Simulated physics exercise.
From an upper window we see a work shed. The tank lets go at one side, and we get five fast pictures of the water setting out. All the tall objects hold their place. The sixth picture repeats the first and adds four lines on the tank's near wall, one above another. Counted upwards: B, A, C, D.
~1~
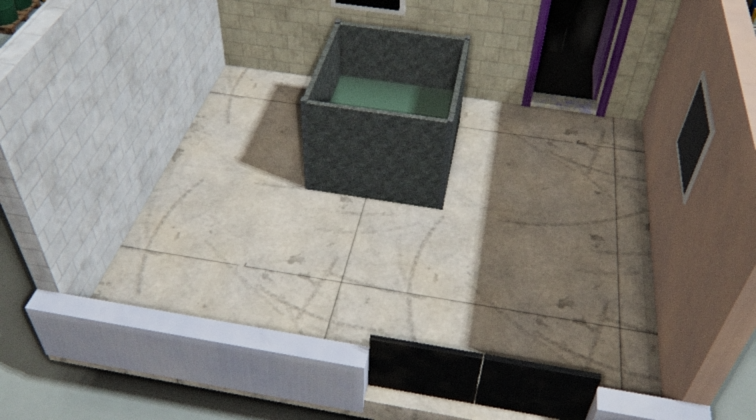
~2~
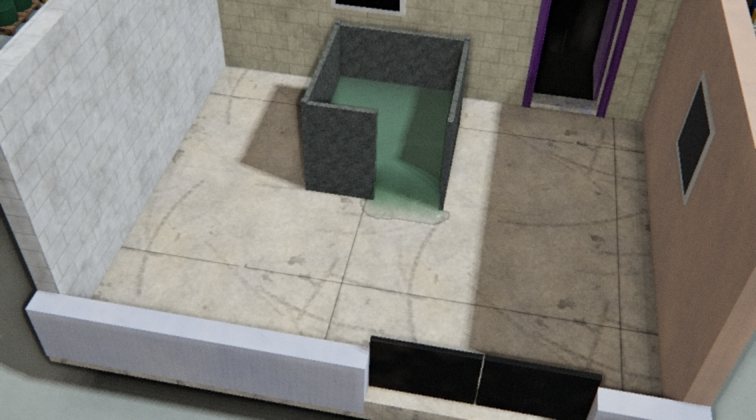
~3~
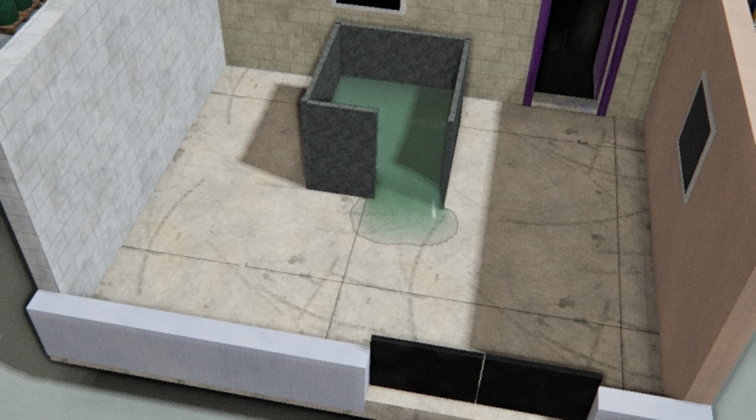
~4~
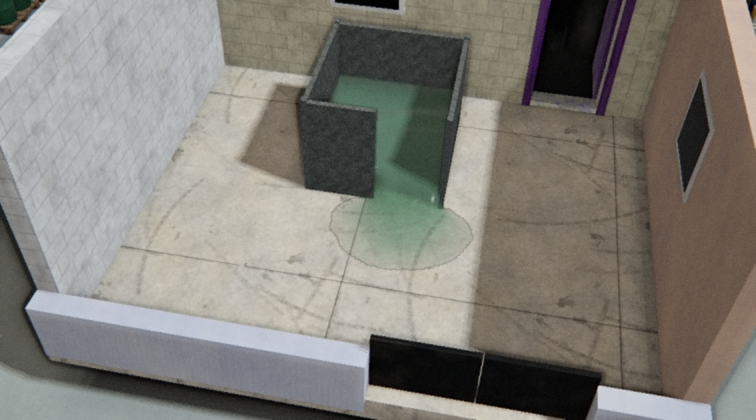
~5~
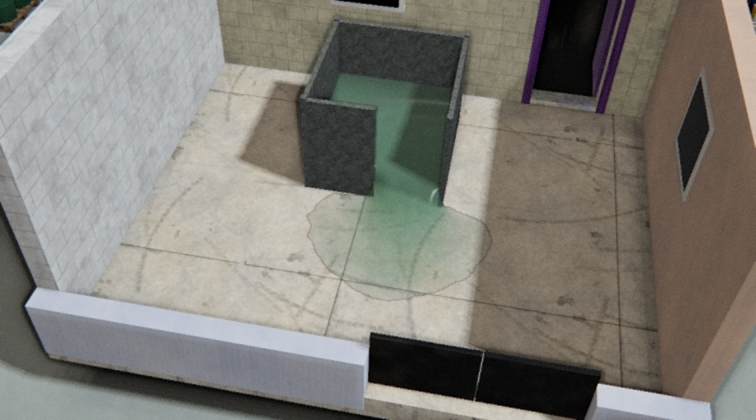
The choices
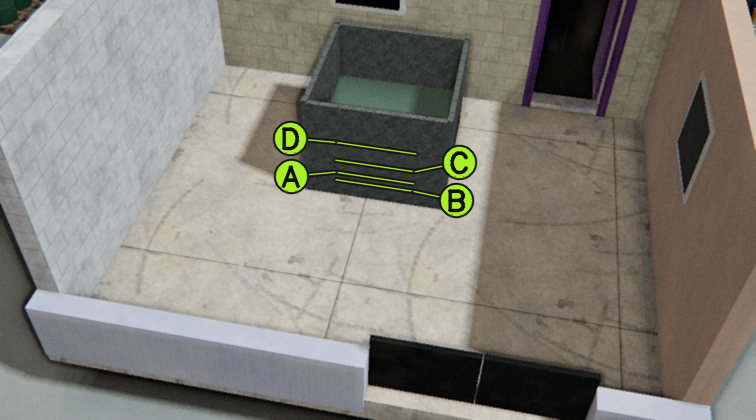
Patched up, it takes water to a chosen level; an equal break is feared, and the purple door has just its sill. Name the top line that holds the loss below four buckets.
I would pick mark C.
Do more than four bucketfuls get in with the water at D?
Yes.
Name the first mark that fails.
Here it is mark D.
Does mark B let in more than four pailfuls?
No, that is safe.
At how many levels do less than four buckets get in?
Three.
In lime, A at (374, 178); B at (374, 185); C at (374, 165); D at (375, 148); from the bottom up B, A, C, D.
For mark A, nothing gets over.
For mark B, nothing gets over.
For mark C, a splash gets over, under a bucket.
For mark D, about 8 bucketfuls get in.
